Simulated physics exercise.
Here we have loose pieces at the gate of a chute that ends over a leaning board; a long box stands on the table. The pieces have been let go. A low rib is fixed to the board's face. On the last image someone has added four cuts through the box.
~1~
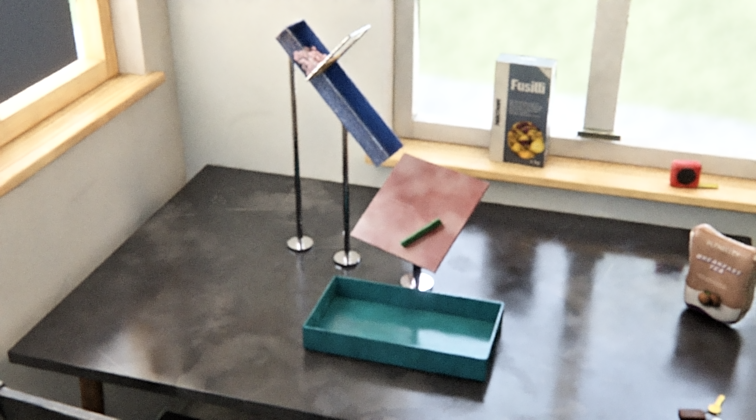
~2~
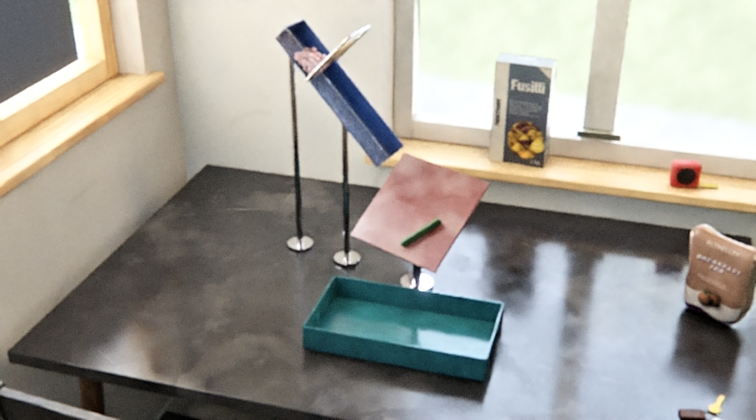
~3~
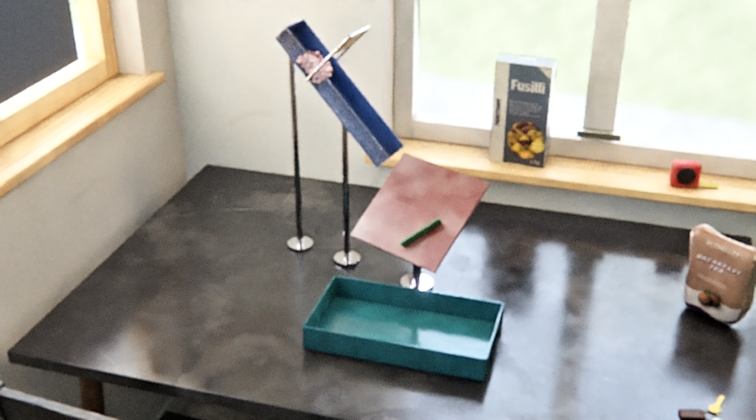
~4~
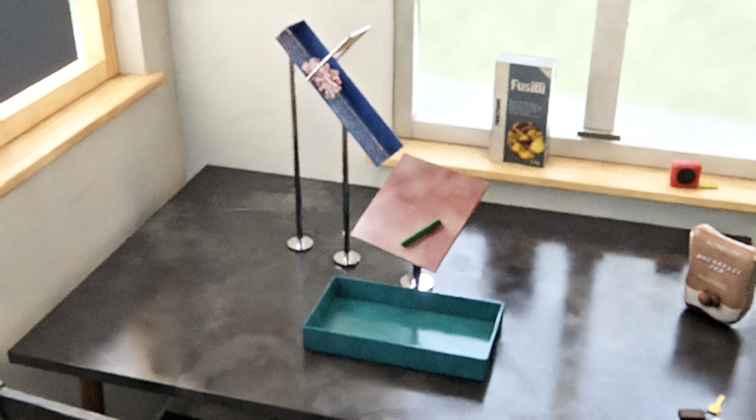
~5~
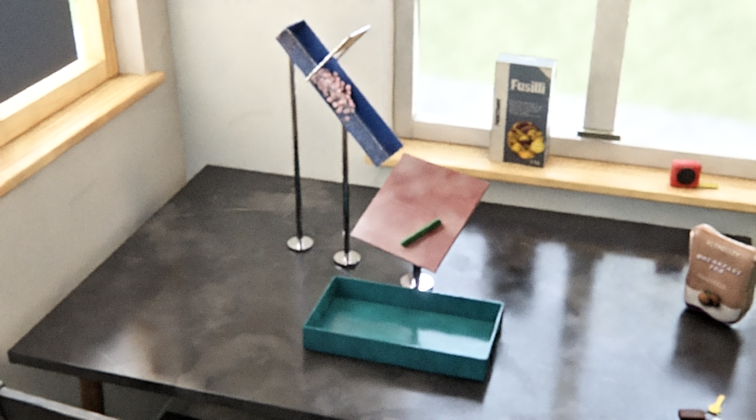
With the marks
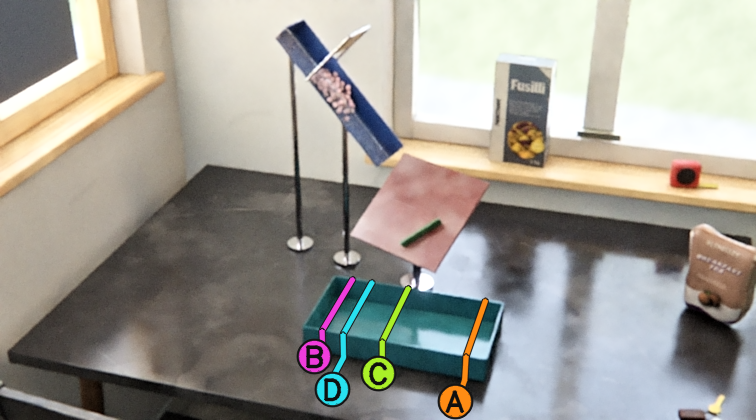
A steep blue chute on thin metal stands rises over a dark tabletop near a bright window, seen from slightly above by a still camera. Below it lean a pinkish-red board with a green strip and an empty teal box, with a pasta carton on the sill and a brown-and-white pouch at right. Small pale pink pieces slip under the raised gate and slide down the chute, stretching out to about halfway.
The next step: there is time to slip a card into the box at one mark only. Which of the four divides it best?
D.
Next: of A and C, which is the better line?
It is C.
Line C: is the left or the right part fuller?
The left side.
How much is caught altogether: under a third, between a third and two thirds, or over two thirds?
It is over two thirds.
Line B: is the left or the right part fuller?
The right side.
On the marked copy, line A crosses the front rim at (466, 355); line B crosses the front rim at (322, 330); line C crosses the front rim at (382, 340); line D crosses the front rim at (343, 333).
For line A, of what is caught, nearly all on the left of the divider, a stray few on the right.
For line B, of what is caught, a small part on the left of the divider, most on the right.
For line C, of what is caught, most on the left of the divider, about a quarter on the right.
For line D, of what is caught, about half on the left of the divider, about half on the right.
